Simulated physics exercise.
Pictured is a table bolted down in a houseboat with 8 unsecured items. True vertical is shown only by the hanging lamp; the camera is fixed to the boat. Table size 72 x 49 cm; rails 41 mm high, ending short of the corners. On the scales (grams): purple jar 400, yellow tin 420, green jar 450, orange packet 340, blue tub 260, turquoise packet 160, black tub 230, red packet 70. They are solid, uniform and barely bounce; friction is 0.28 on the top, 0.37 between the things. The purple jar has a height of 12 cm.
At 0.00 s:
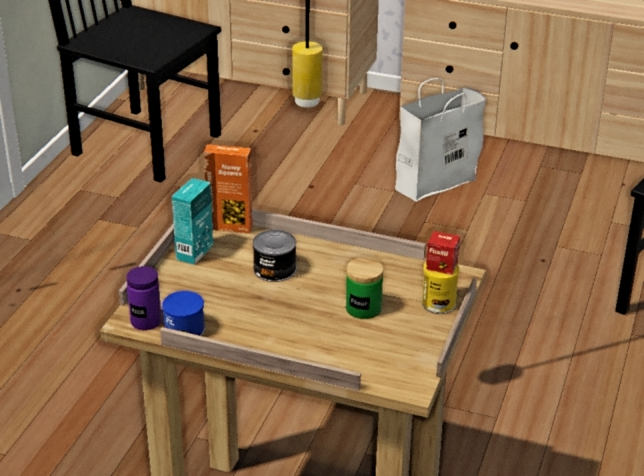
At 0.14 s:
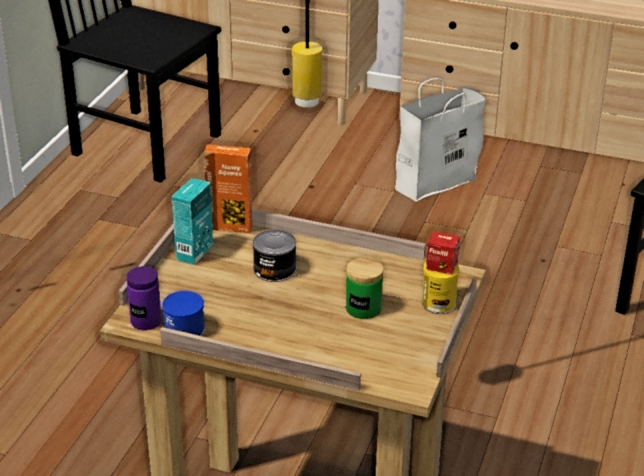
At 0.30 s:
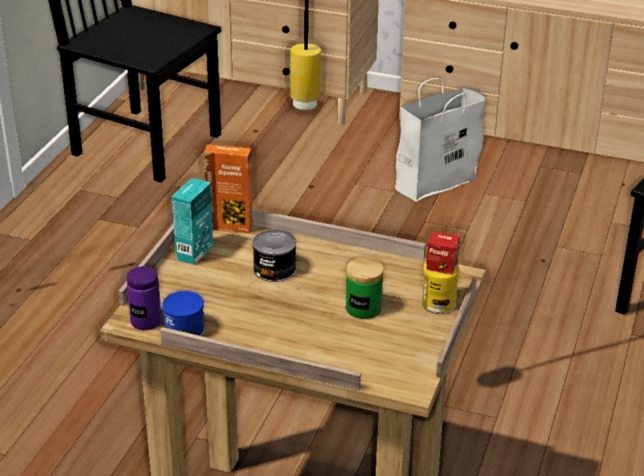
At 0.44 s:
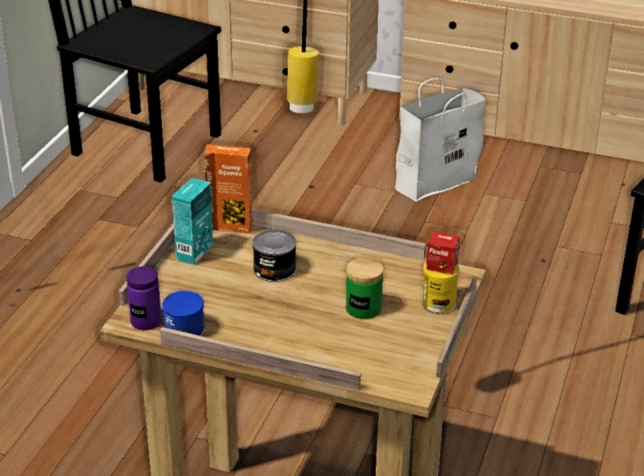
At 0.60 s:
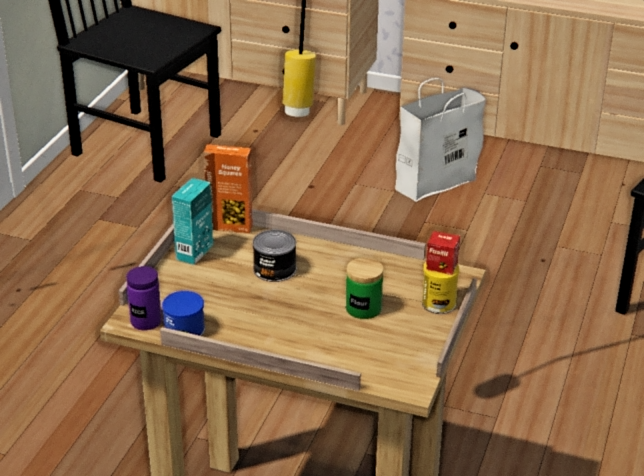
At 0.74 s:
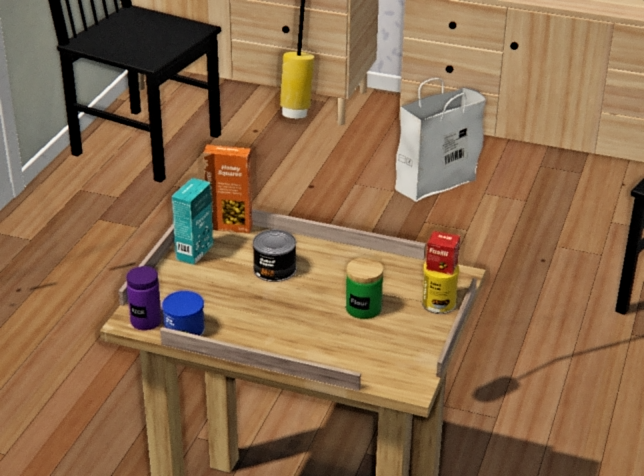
The clip opens on a low-railed wooden table holding colourful jars, tubs and packets, with a black chair, pale bag and hanging yellow lamp beyond. The lamp then leans slightly left and towards the viewer, and a shadow on the floor shifts a little, while everything on the table stays in place.
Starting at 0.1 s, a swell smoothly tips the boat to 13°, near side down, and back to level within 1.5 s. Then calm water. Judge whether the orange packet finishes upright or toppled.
Toppled.
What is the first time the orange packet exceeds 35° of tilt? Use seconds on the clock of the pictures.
Somewhere about 1.1 s.
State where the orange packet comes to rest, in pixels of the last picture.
It comes to a stop close to (207, 246).
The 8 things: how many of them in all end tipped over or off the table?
It comes to 1.
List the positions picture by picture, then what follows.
Boat level; orange packet (229, 190); purple jar (144, 298), in the first frame.
Boat level; green jar (364, 288); blue tub (184, 317), in the second frame.
Floor tilted 2°, near side down; turquoise packet (193, 221); black tub (275, 256), in the third frame.
Floor tilted 6°, near side down; red packet (443, 253); purple jar (144, 298), in the fourth frame.
Floor tilted 10°, near side down; yellow tin (440, 286); green jar (364, 288), in the fifth frame.
Floor tilted 12°, near side down; orange packet (229, 190); blue tub (184, 317), in the sixth frame.
After 1.14 s, floor tilted 9°, near side down; orange packet tipped 35° from how it sat near (220, 206); turquoise packet tipped 6° from how it sat.
After 1.24 s, floor tilted 6°, near side down; orange packet tipped 55° from how it sat near (214, 219); turquoise packet tipped 13° from how it sat.
After 1.34 s, floor tilted 3°, near side down; orange packet on its side near (208, 242); turquoise packet tipped 19° from how it sat.
After 1.54 s, boat level; orange packet on its side near (207, 246); turquoise packet tipped 19° from how it sat.
At rest (2.2 s), tipped over on the table, orange packet; not toppled but over 5 cm from the start, turquoise packet; the other 6 in place, give or take 5 cm. In the last view, orange packet near (207, 246).
